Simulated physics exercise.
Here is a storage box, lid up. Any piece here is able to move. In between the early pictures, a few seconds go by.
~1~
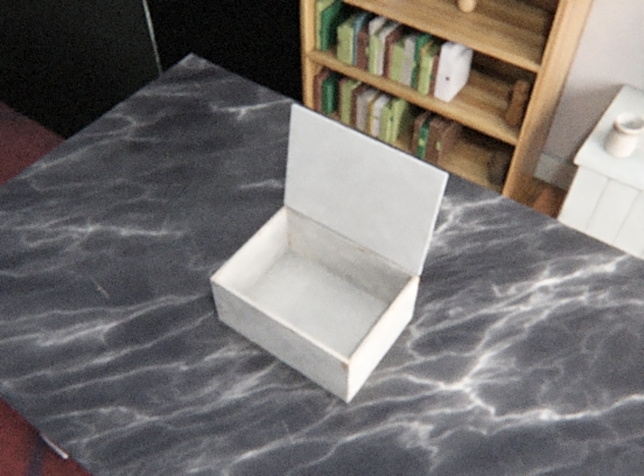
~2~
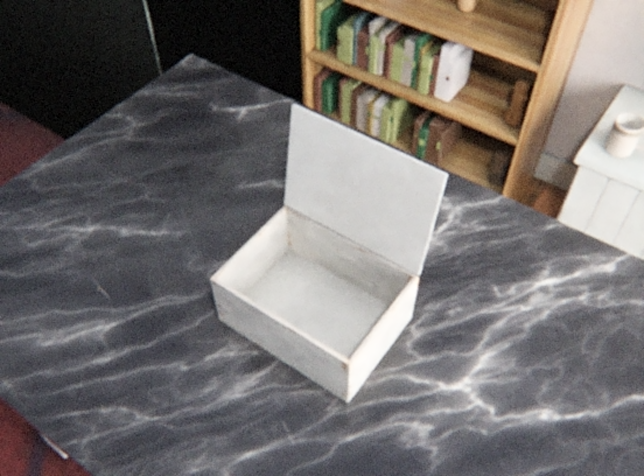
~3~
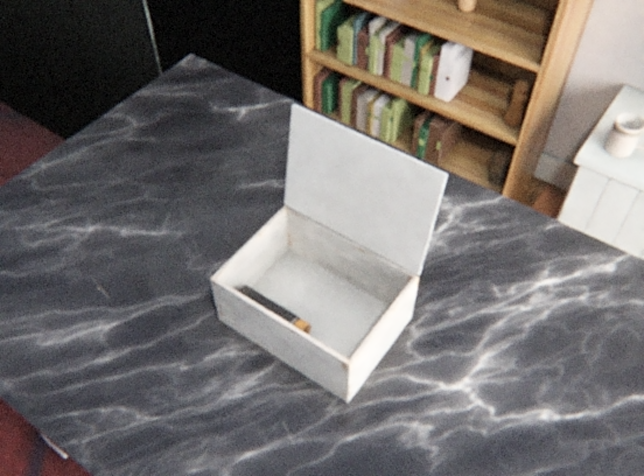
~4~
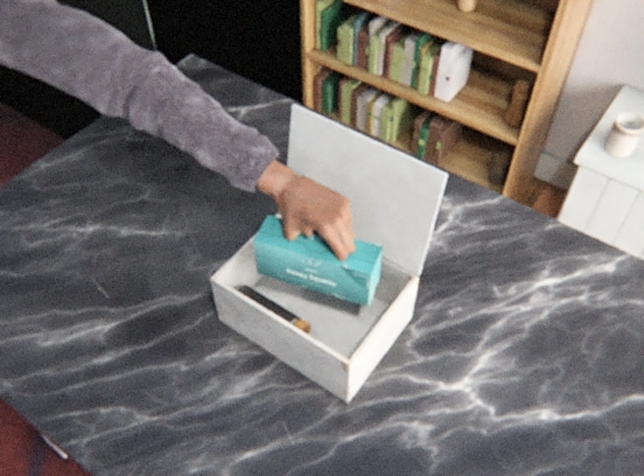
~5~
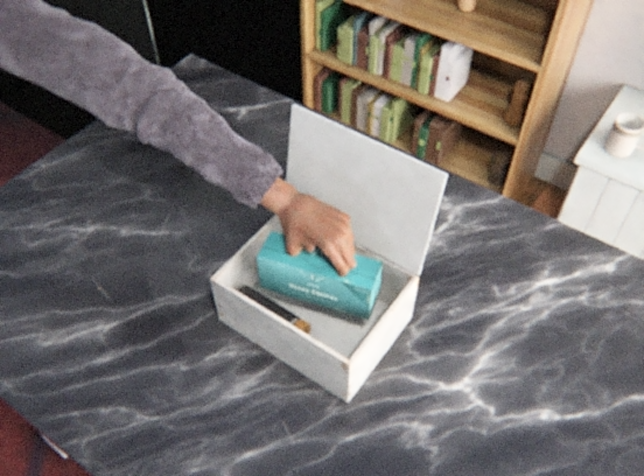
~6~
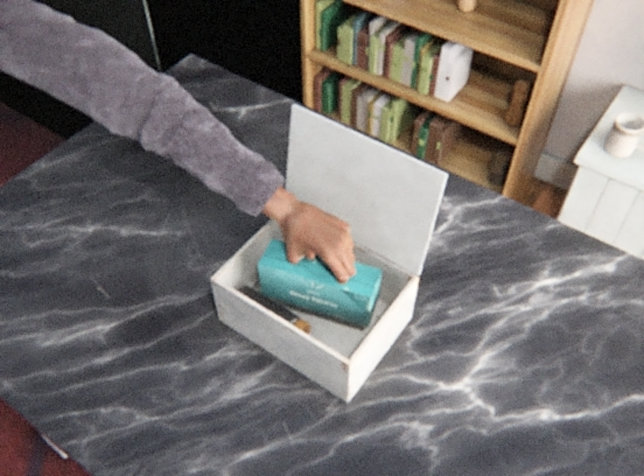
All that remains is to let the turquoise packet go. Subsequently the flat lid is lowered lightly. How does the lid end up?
The lid makes it down.
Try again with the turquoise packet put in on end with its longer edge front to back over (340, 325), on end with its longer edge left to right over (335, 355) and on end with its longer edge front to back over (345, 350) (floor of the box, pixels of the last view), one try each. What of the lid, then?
Well, the first try leaves the lid standing open, the second leaves it standing open, and the third leaves it standing open.
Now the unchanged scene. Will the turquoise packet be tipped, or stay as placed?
At the finish the turquoise packet holds its orientation.
Then, 1.30 s on from there, lid 77° above the rim; turquoise packet shifted a little near (317, 295).
Then, 1.90 s on from there, lid 39° above the rim; turquoise packet shifted a little near (317, 295).
In the end, lid shut; moved from the start, turquoise packet; black shaker unmoved. At the end, from the last picture's camera, turquoise packet near (317, 295).
